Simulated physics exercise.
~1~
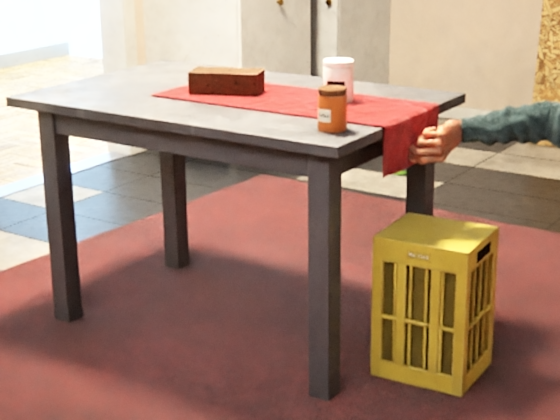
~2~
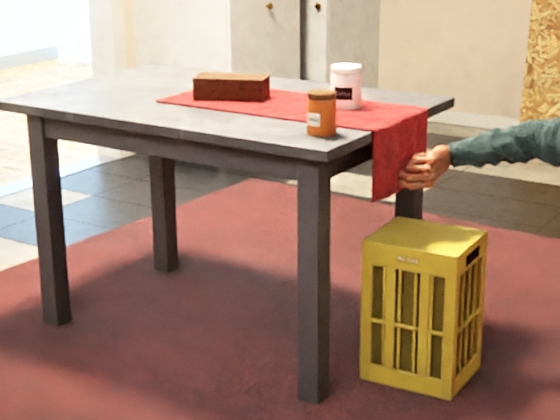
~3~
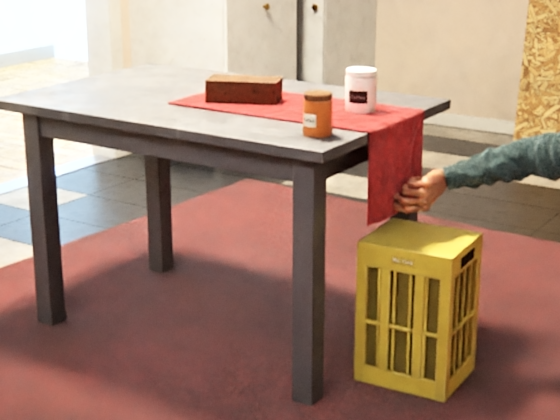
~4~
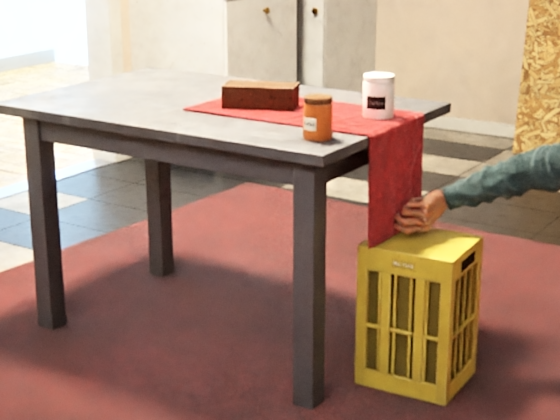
In a bright room with a red floor covering, a slightly swaying camera looks from a little above at a dark-legged grey table with a yellow crate standing beside its right end. A red scarf runs across the tabletop and hangs over that end, with a brown brick and a white jar resting on it and an orange jar near the front edge. A hand reaching in from the right slowly draws the hanging end downward. The brick and the upright white jar ride along to the right, while the orange jar stays put. Finally the hem reaches the crate, with both jars still standing on the table.
